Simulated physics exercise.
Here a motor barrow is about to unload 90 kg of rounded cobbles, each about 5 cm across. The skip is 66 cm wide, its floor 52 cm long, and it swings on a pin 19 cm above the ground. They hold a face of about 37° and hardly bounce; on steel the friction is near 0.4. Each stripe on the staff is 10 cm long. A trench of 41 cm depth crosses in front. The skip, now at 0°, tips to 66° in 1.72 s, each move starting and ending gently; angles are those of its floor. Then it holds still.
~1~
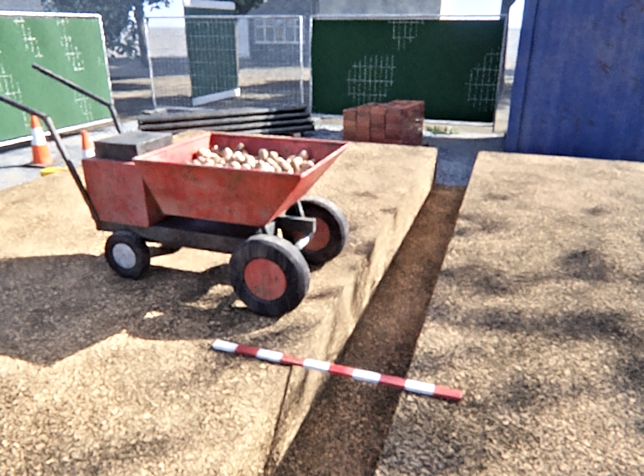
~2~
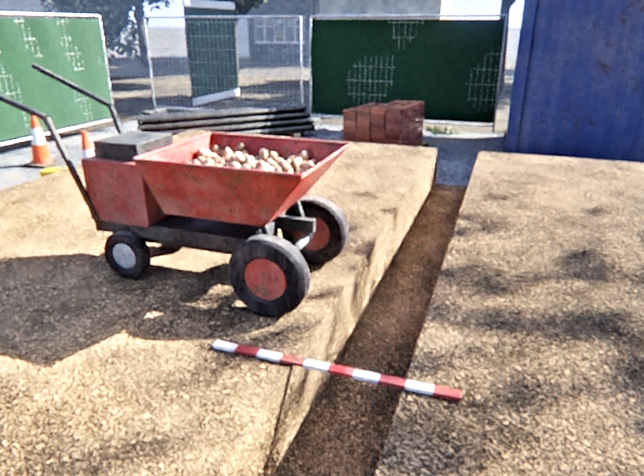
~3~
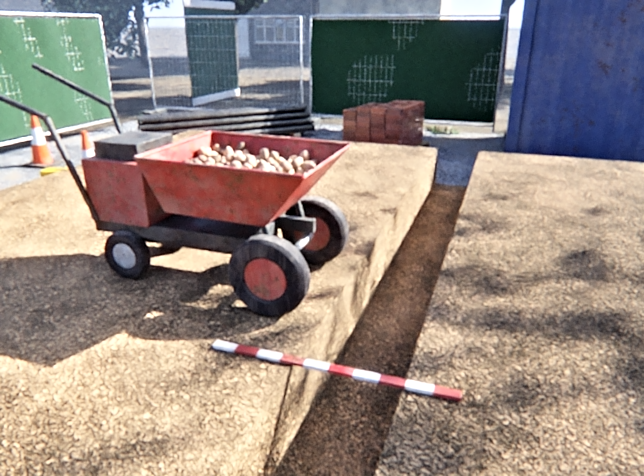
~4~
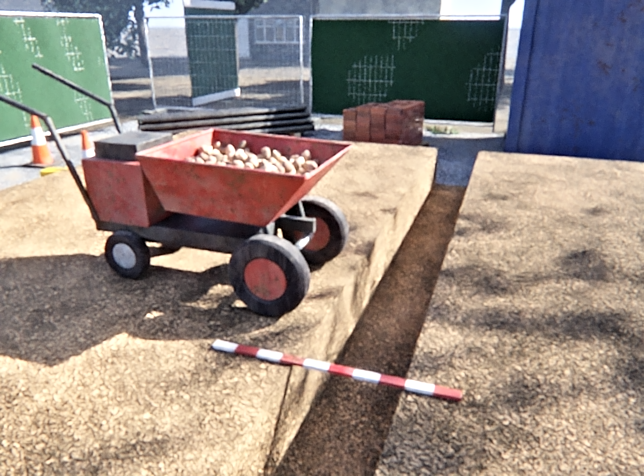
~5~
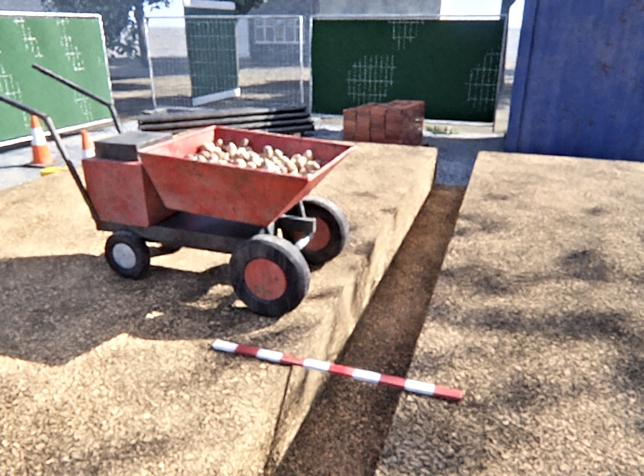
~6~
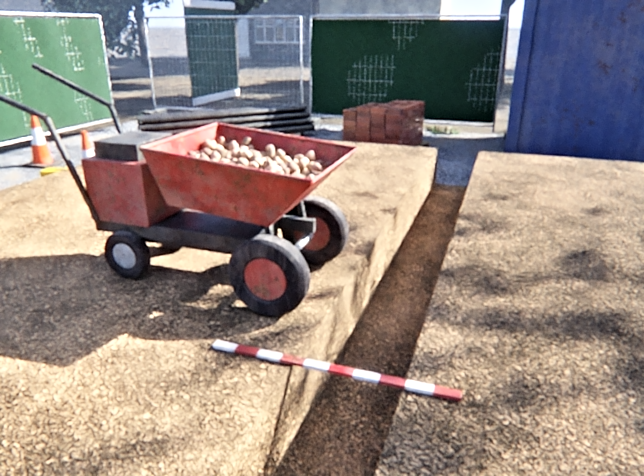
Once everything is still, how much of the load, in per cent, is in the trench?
Some 63 per cent of it.
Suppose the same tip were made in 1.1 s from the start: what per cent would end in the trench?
It would be near 55 per cent.
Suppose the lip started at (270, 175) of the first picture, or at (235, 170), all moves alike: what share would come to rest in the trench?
First some 95, then 100 per cent.
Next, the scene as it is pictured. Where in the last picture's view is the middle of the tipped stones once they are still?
Around (411, 364).
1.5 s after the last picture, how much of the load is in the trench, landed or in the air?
Some 20 per cent.
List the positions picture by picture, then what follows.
The skip is at 0°, its lip at (302, 176); the top of the load is at (241, 156), in the first frame.
Lip at (302, 177), floor tilted 0°, highest stones at (237, 157), in the second frame.
Lip at (304, 177), floor tilted 1°, highest stones at (238, 156), in the third frame.
The skip is at 2°, its lip at (306, 178); the top of the load is at (239, 155), in the fourth frame.
Lip at (309, 180), floor tilted 3°, highest stones at (232, 152), in the fifth frame.
Lip at (312, 182), floor tilted 5°, highest stones at (229, 149), in the sixth frame.
Then, 1.0 s after the last picture the floor is at 56°, 100 % in the skip; the foremost stones are at (385, 238).
Then, 1.5 s after the last picture the floor is at 66°, 57 % in the skip, 21 % in the trench, 22 % past the trench; the foremost stones are at (489, 316).
Then, 1.9 s after the last picture the floor is at 66°, 29 % in the skip, 36 % in the trench, 35 % past the trench; the foremost stones are at (552, 334).
Then, 3.8 s after the last picture the floor is at 66°, 0 % in the skip, 63 % in the trench, 37 % past the trench; the foremost stones are at (571, 332).
